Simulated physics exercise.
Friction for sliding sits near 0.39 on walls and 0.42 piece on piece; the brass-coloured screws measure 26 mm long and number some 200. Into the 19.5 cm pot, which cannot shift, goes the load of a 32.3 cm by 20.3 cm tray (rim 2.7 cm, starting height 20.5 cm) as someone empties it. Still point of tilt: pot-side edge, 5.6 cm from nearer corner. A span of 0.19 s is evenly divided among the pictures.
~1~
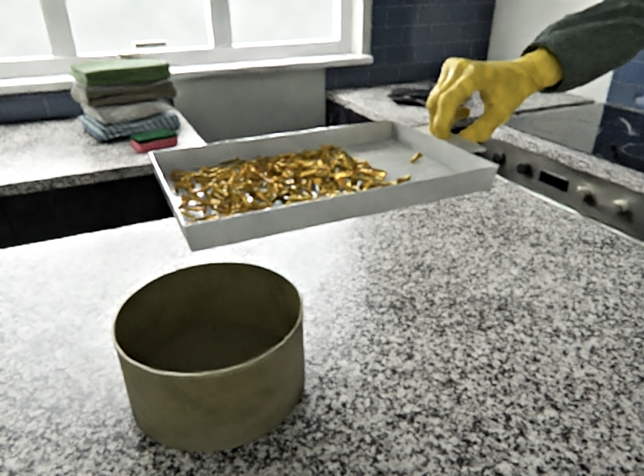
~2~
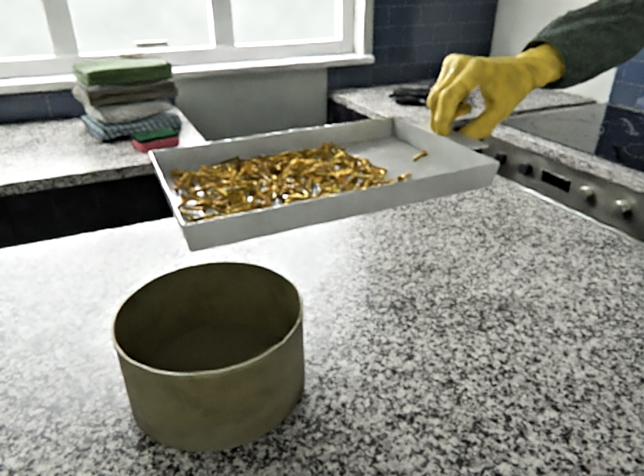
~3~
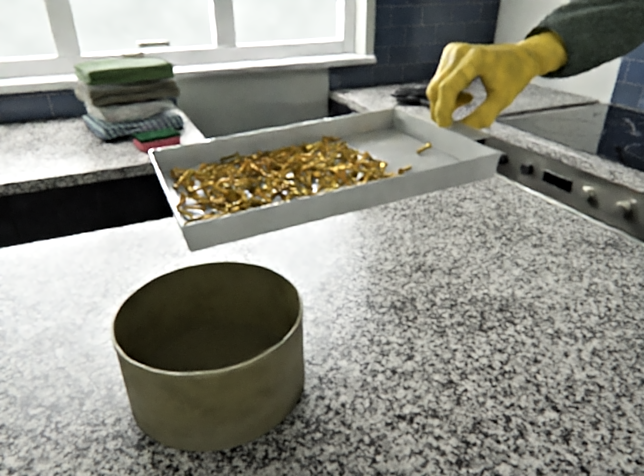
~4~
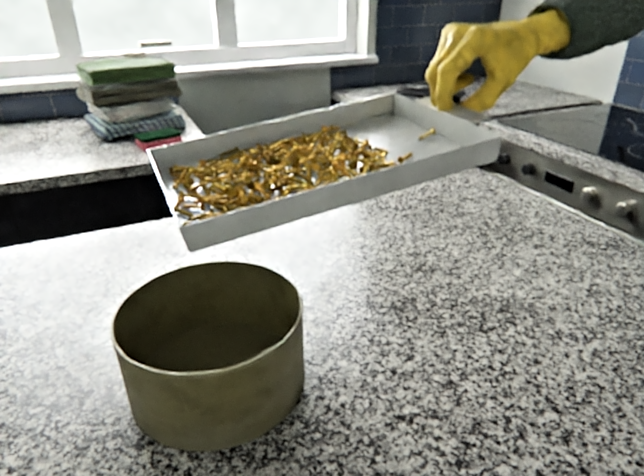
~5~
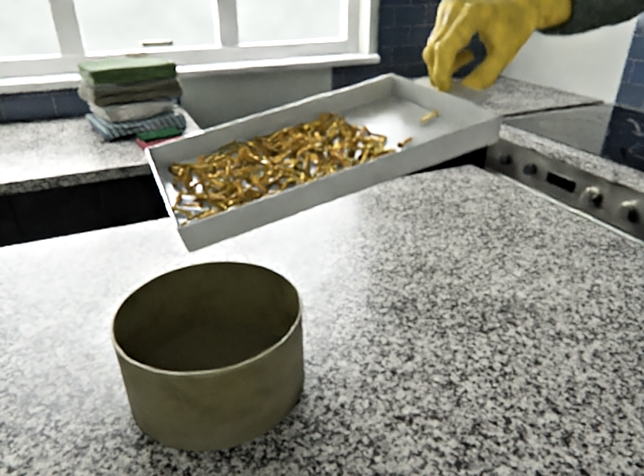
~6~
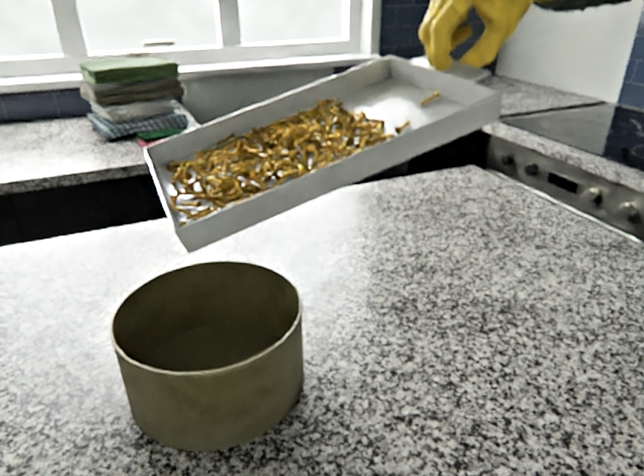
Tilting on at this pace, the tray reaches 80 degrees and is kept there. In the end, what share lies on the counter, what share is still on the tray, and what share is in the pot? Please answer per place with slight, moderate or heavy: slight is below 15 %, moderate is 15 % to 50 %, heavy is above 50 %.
Per place: Counter moderate, tray moderate, pot moderate.
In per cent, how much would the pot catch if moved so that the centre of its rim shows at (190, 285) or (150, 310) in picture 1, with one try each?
Near 25 and 50 percent, one try each.
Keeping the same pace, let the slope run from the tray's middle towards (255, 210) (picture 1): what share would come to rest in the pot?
About 40 per cent.
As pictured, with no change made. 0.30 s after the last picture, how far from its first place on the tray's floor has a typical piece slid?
It has moved some 4 cm from its start.
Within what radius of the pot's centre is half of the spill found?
Roughly 20 centimetres.
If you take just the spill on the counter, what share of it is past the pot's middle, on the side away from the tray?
That comes to roughly 100 percent.
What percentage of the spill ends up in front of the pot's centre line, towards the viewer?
Estimate: Close to 40 per cent of the pieces.
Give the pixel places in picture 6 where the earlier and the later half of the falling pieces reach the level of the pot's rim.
First near (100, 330), later near (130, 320).
Then, 0.30 s after the last picture, tilt 47 degrees; the tray holds 100 %, the pot 0 %.
Then, 0.50 s after the last picture, tilt 69 degrees; the tray holds 100 %, the pot 0 %.
Then, 0.81 s after the last picture, tilt 80 degrees; the tray holds 50 %, the pot 15 %.
In the end, counter 35 %, tray 40 %, pot 25 %.
